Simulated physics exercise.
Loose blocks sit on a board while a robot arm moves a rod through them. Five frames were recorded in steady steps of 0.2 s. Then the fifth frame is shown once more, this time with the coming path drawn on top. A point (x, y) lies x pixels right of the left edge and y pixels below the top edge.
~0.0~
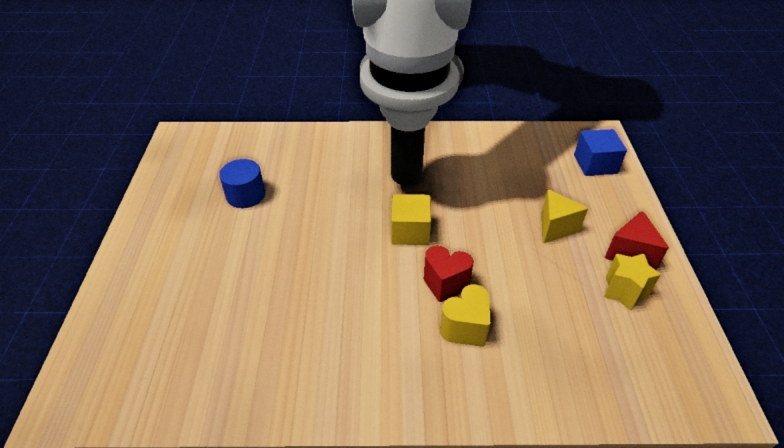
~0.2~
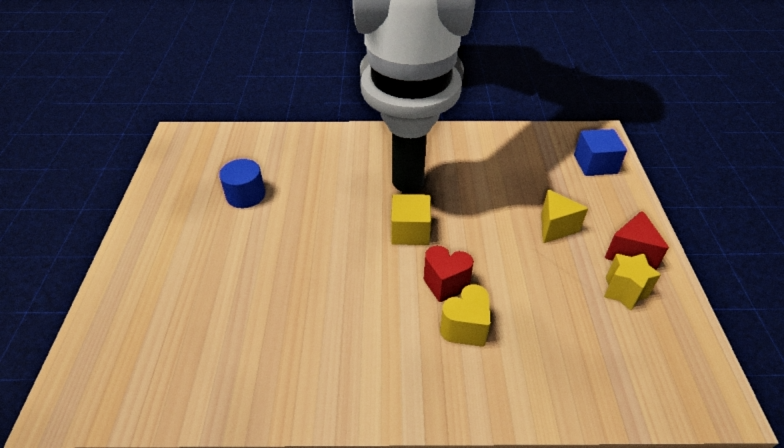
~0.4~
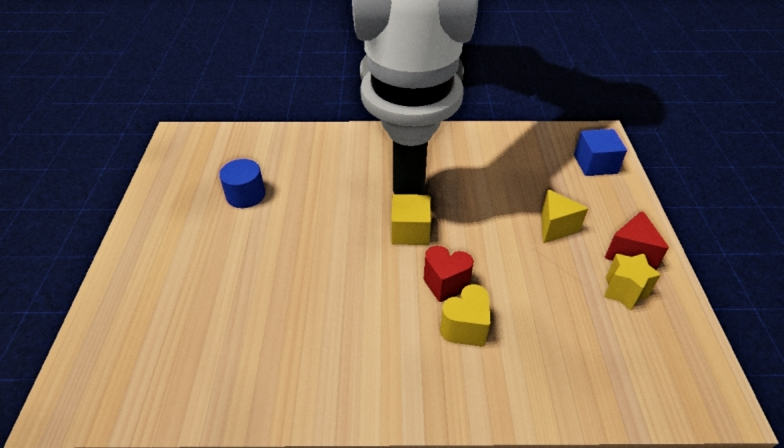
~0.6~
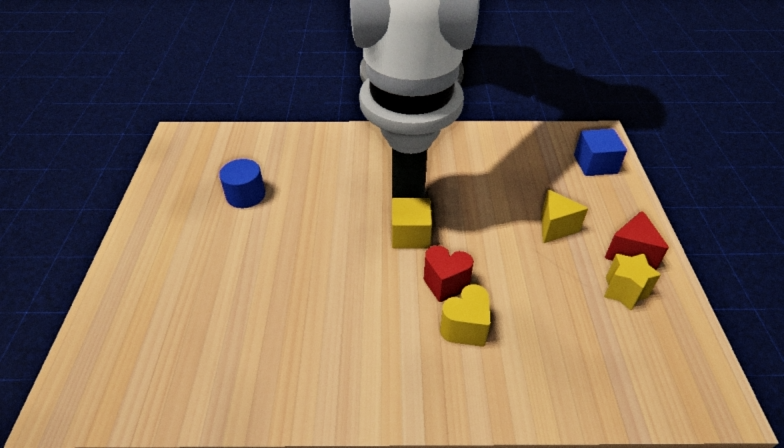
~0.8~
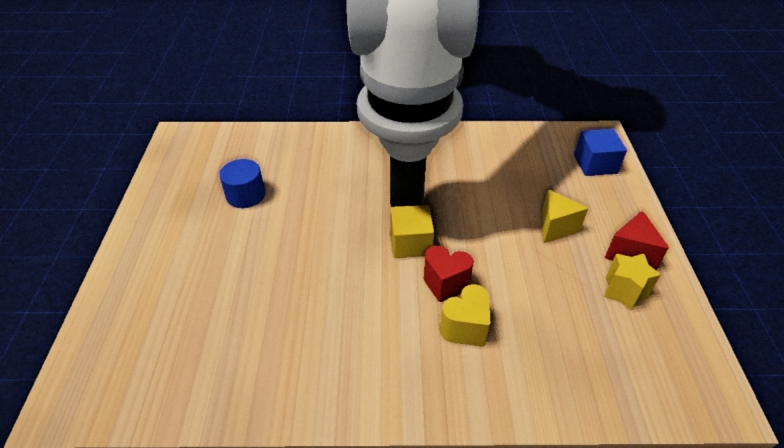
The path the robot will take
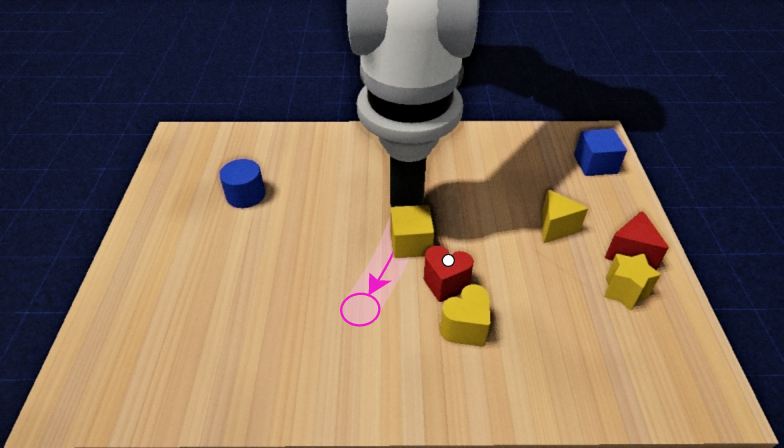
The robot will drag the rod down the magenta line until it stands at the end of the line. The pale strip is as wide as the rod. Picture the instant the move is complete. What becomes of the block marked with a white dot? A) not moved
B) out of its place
Letter B.
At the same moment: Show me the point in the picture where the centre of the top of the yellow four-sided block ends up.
It ends at (415, 279).
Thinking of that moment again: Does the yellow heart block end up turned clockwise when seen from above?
It seems so.
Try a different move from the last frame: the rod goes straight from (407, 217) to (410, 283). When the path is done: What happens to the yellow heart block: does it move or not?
Moved.
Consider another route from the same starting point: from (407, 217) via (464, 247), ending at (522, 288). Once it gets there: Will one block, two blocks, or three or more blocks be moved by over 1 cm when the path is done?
Blocks that move over 1 cm: One.
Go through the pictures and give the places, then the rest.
In the first frame, rod tip (407, 175); block tops, yellow four-sided block (411, 207); red heart block (448, 260); yellow heart block (470, 305).
In the second frame, rod (408, 182); blocks unchanged.
In the third frame, rod (409, 189); blocks unchanged.
In the fourth frame, rod (408, 197); yellow four-sided block (412, 211).
In the fifth frame, rod (407, 205); yellow four-sided block (412, 219); red heart block (448, 260); yellow heart block (470, 305).
Path on the board, from (407, 217) over (389, 261) to (360, 309); the dot is on the red heart block.
What follows on the original path. One third of the way, rod (396, 234); yellow four-sided block (413, 250), turned 30° anticlockwise; red heart block (456, 269).
Two thirds of the way, rod (380, 265); yellow four-sided block (415, 278), turned 75° anticlockwise; red heart block (464, 276), turned 35° anticlockwise; yellow heart block (477, 309), turned 25° clockwise.
At the end, rod (360, 297); yellow four-sided block (415, 279), turned 75° anticlockwise; red heart block (464, 276), turned 35° anticlockwise; yellow heart block (477, 309), turned 25° clockwise.
